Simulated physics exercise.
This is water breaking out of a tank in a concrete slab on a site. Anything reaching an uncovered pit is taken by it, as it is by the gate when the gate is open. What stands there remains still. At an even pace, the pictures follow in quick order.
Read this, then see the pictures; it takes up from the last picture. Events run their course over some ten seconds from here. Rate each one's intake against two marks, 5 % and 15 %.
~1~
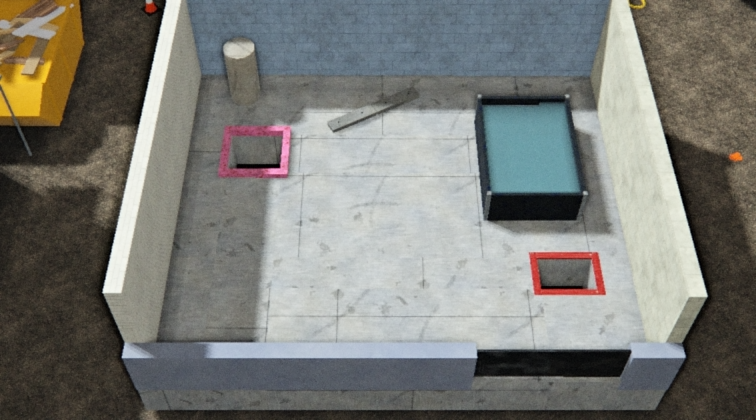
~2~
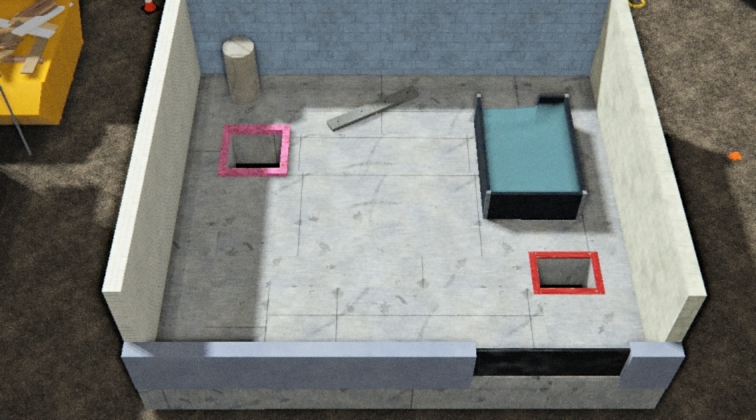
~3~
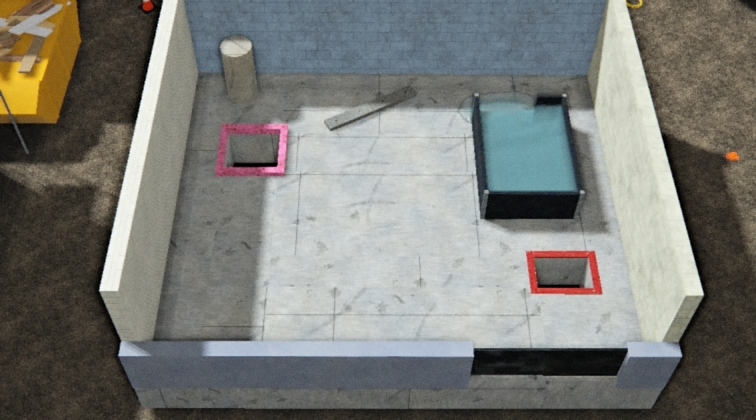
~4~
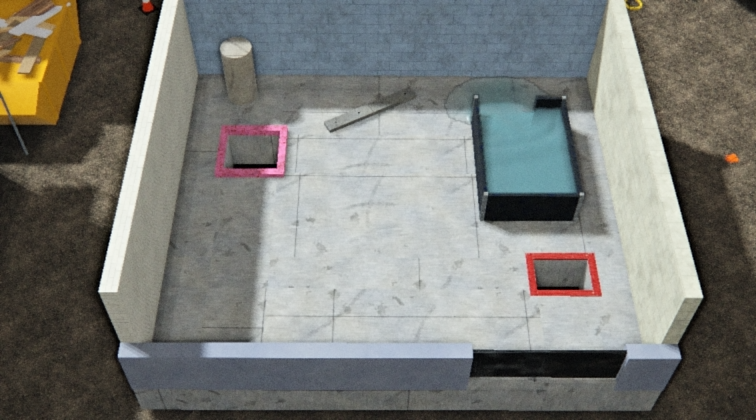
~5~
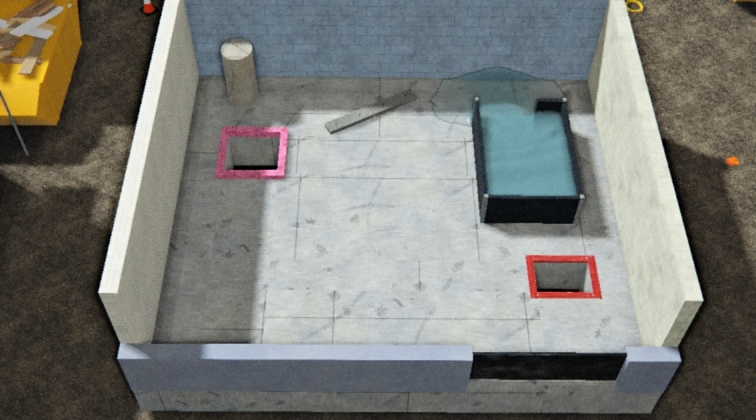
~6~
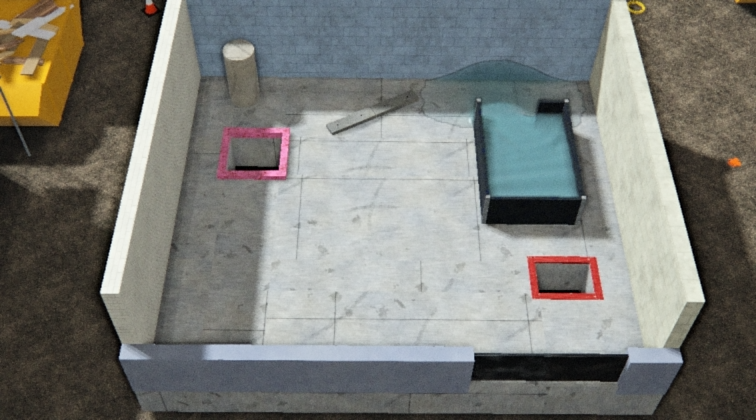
Ratings: Gate - below the 5 % mark; red pit - between the two marks; pink pit - below the 5 % mark.
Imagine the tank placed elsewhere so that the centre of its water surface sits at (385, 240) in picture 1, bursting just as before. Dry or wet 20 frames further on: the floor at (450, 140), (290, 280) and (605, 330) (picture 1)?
In sequence: Inundated, next unflooded, then unflooded.
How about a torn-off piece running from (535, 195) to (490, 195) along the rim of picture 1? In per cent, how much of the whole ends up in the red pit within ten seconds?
Red: About 25 %.
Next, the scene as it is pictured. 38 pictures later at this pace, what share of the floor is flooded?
It should be close to 65 %.
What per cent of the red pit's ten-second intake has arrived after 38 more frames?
It works out at roughly 45 percent of the ten-second total.
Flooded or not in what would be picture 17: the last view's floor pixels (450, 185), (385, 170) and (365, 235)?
One after the other: Clear, not flooded, not flooded.
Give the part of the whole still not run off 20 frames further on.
I'd put it near 100 %.
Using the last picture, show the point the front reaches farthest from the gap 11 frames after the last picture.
Pixel estimate: (258, 81).
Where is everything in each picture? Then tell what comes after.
Still water in the water tank at (529, 147), in the first frame.
The front is at a hidden place, out from the gap on the water tank's far side, in the second frame.
Water pours out on the water tank's far side and has run to (525, 97), in the third frame.
Water pours out on the water tank's far side and has run to (513, 79), in the fourth frame.
The front is at (448, 80), out from the gap on the water tank's far side, in the fifth frame.
The front is at (431, 81), out from the gap on the water tank's far side, in the sixth frame.
A moment on, water covers 10 % of the floor; the gate 0 %, the red pit 0 %, the pink pit 0 %.
Next, water covers 20 % of the floor; the gate 0 %, the red pit 0 %, the pink pit 0 %.
Then, water covers 40 % of the floor; the gate 0 %, the red pit 1 %, the pink pit 0 %.
Later, water covers 65 % of the floor; the gate 0 %, the red pit 4 %, the pink pit 1 %.
In the end, water covers 95 % of the floor; the gate 0 %, the red pit 9 %, the pink pit 1 %.
